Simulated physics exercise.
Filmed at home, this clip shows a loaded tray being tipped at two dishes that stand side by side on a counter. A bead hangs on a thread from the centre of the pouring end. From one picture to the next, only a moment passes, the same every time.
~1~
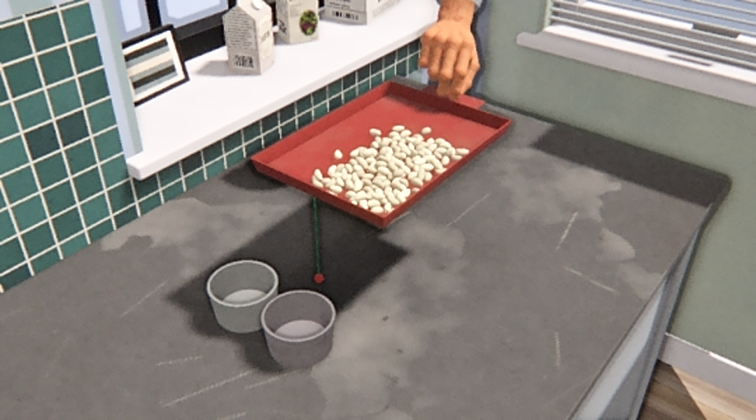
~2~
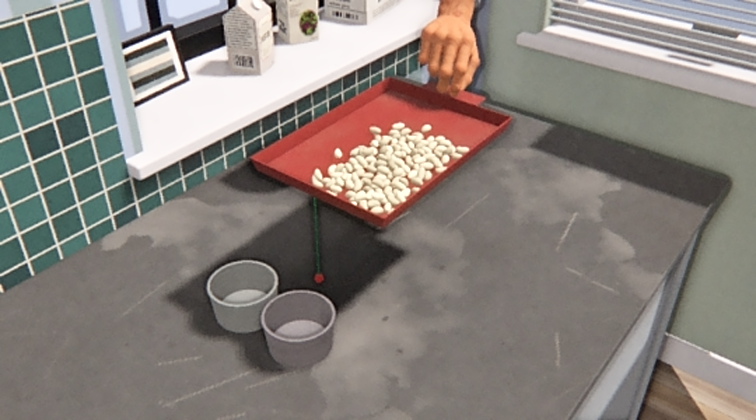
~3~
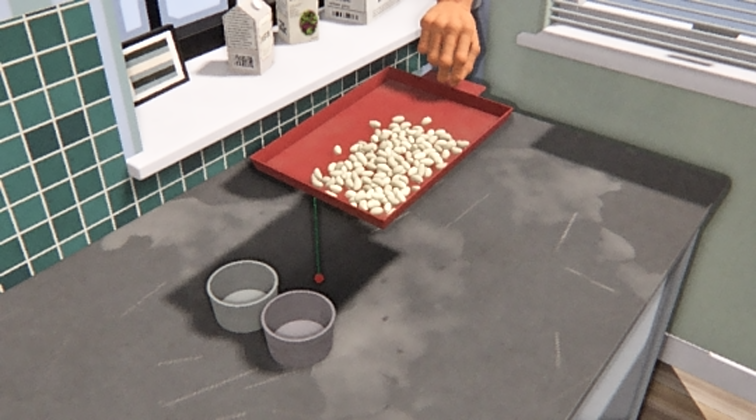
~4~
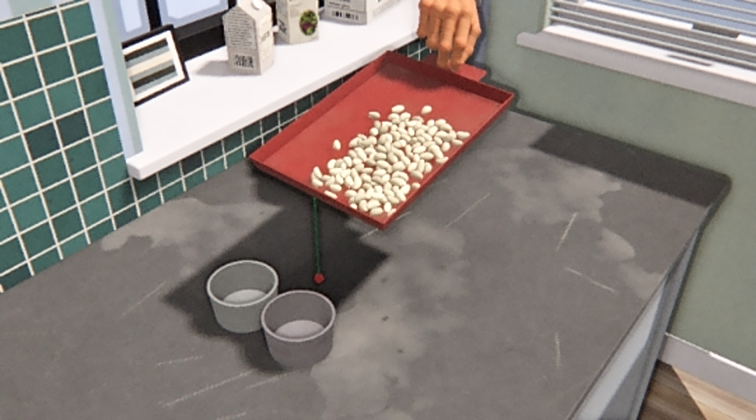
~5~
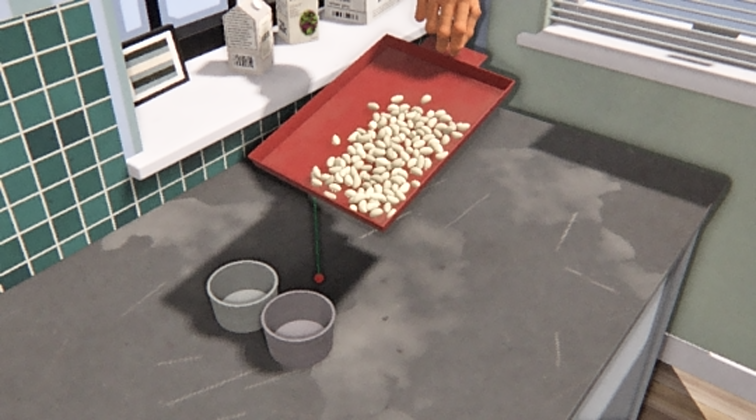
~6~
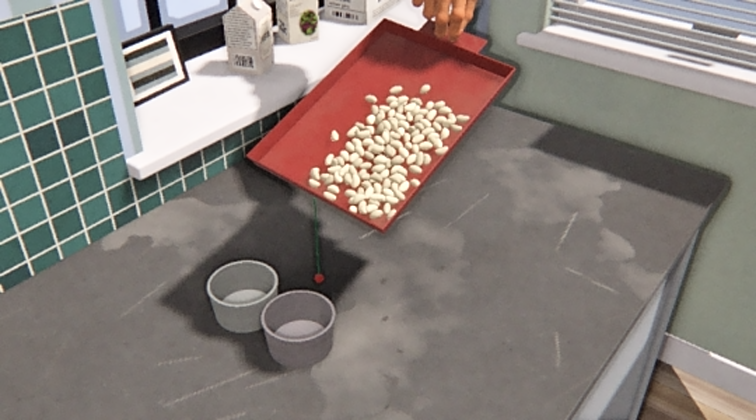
Hand raising the far end of a red tray of white beans, tilting it toward two small dishes on a counter.
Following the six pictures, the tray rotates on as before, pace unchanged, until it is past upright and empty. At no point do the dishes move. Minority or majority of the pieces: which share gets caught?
Basically it's a mostly lost load, that one.
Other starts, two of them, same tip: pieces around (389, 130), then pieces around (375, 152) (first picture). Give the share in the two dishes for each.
Share in order: Roughly 30 %, 30 %.
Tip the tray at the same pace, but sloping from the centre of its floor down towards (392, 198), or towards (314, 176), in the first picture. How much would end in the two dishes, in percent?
Roughly 0 percent, then 60 percent.
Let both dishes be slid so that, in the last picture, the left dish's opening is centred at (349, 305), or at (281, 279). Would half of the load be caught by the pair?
Short of half, then short of half.
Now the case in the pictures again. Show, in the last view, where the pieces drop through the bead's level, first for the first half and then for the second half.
Around (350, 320) at first; around (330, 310) after that.
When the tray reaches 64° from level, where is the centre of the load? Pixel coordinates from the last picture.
The load's middle is around (364, 172).
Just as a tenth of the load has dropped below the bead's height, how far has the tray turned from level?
That happens at around 100°.
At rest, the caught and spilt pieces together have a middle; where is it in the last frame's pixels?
Centre at rest, last view: Approx. (338, 361).
Soon, tray tipped steeply; all on the tray.
A while on, tray tipped past a quarter turn; about two thirds on the tray; a stray few in the right dish; a small part outside both; about a quarter in the air.
Towards the end, tray tipped past a quarter turn; about a quarter in the right dish; about two thirds outside both.
Finally, tray tipped past a quarter turn; about a quarter in the right dish; none in the left dish; about two thirds outside both.
